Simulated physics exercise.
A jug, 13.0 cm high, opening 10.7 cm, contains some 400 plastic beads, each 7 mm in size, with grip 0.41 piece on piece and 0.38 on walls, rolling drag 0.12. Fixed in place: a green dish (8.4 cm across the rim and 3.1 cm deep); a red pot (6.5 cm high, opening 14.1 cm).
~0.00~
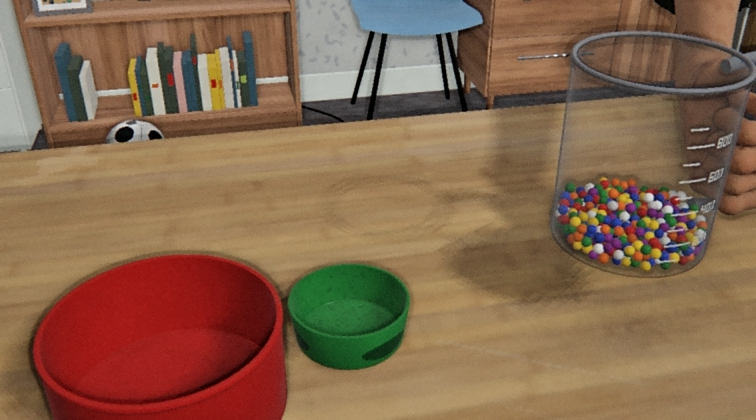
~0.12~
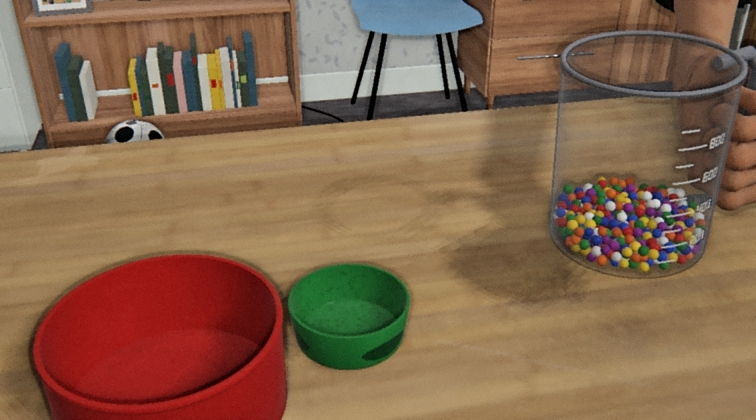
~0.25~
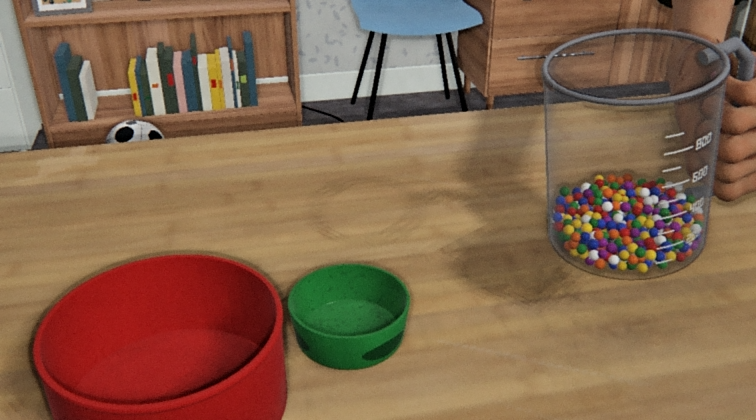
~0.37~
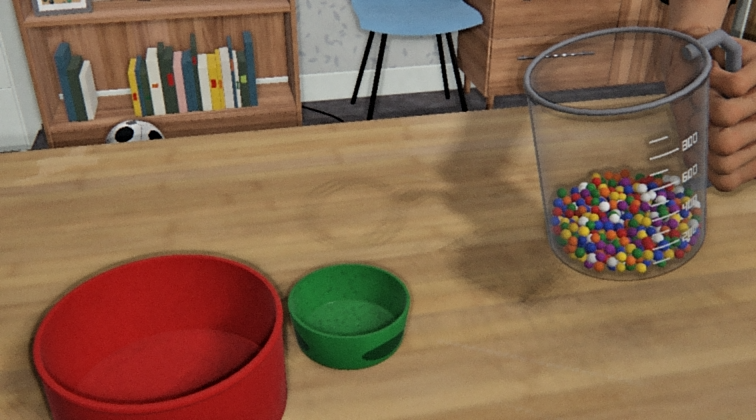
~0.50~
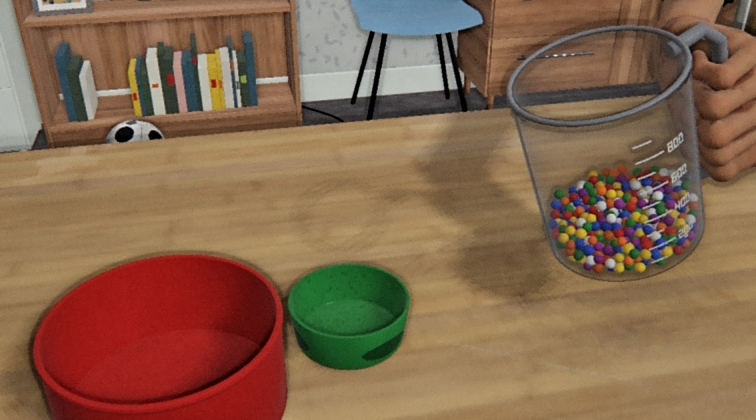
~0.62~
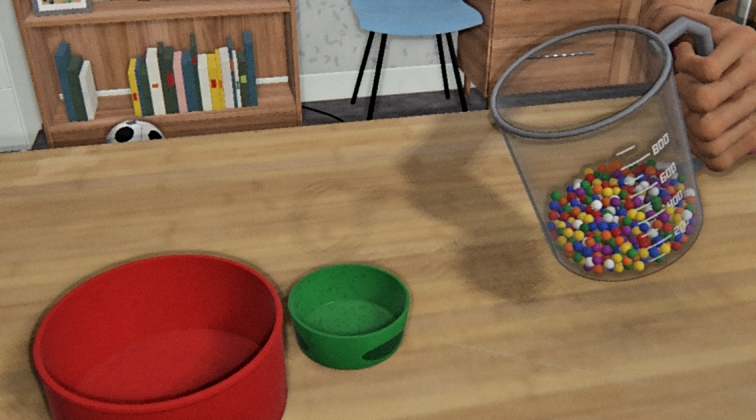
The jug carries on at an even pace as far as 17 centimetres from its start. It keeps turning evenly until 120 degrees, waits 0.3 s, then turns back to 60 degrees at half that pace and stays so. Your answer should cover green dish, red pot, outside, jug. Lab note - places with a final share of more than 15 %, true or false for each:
Green dish: True, red pot: False, outside everything: False, jug: False.
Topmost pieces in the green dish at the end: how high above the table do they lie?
About 4.5 cm.
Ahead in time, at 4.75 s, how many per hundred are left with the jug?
Roughly 0 per cent remains.
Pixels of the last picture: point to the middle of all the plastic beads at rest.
Look around (342, 322).
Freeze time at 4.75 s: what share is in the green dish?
At that moment it's close to 95 per cent.
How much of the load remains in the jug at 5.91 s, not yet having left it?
I'd guess roughly 0 per cent.
Then, at 2.21 s, tilt 99 degrees; jug 100 %; middle of all pieces near (535, 190).
After 3.53 s, tilt 110 degrees; green dish 95 %, outside 5 %; middle of all pieces near (343, 322).
After 4.75 s, tilt 82 degrees; green dish 95 %, outside 5 %; middle of all pieces near (343, 322).
Then, at 5.91 s, tilt 60 degrees; green dish 95 %, outside 5 %; middle of all pieces near (343, 322).
At rest (6.2 s), green dish 95 %, red pot 0 %, outside 5 %, jug 0 %.
